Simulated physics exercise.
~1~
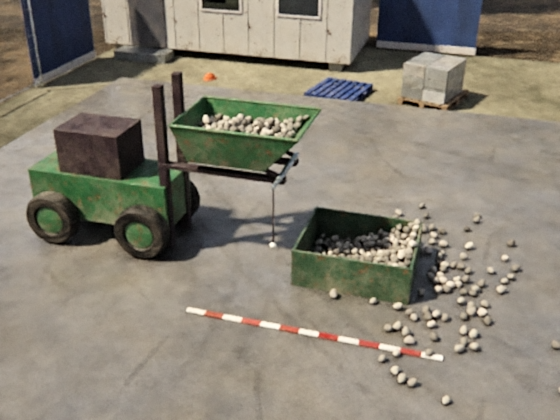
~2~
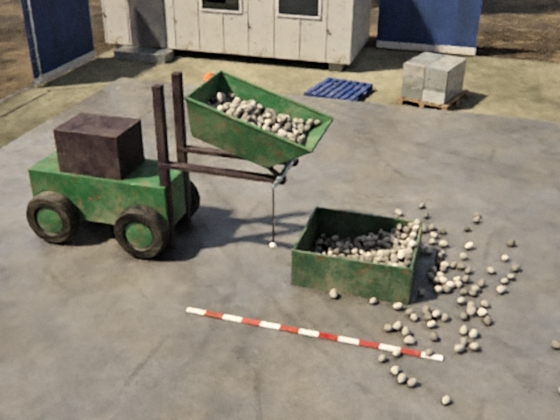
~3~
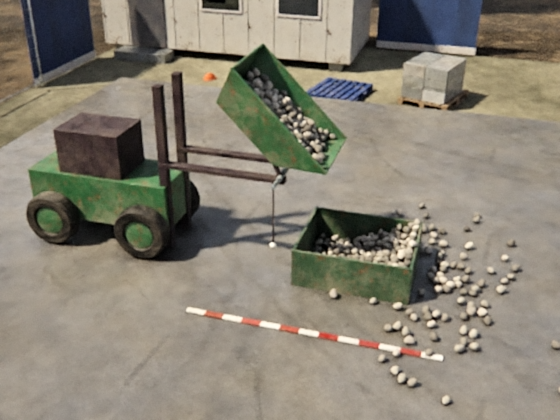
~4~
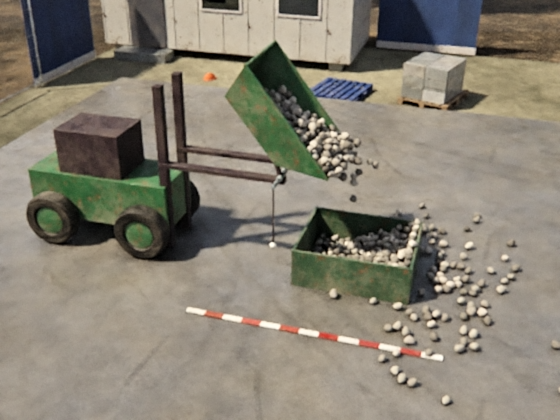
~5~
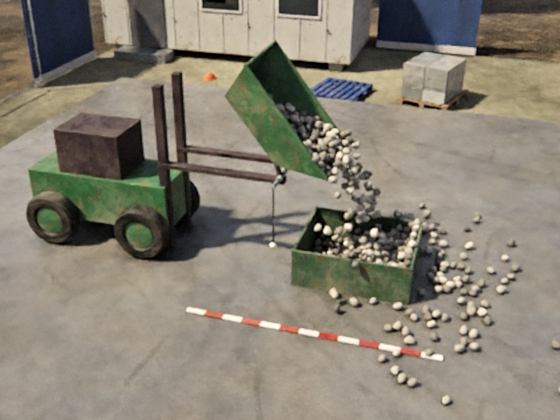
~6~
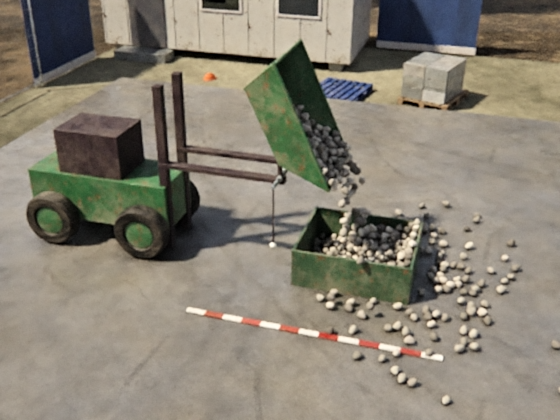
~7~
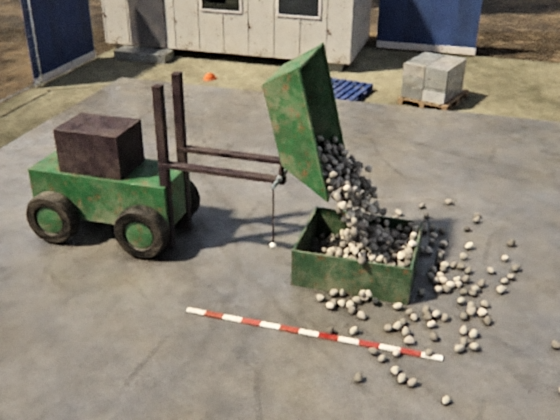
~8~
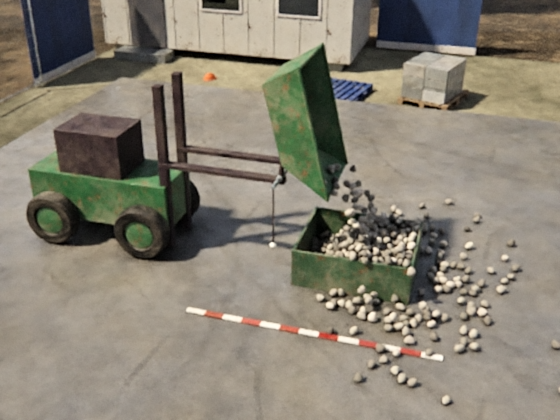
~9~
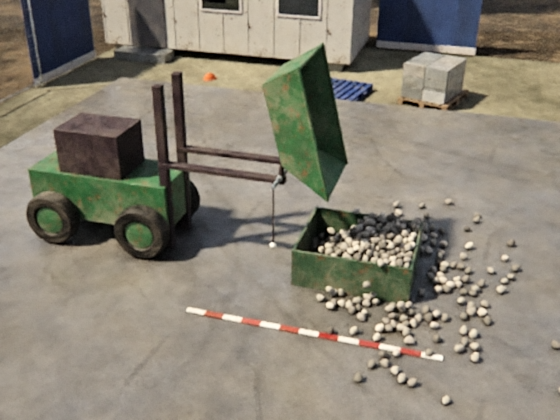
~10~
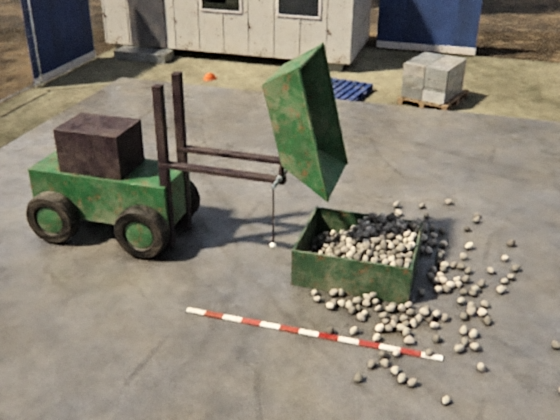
On a concrete yard, a forklift's green skip tips and empties its stones, overfilling the bin.
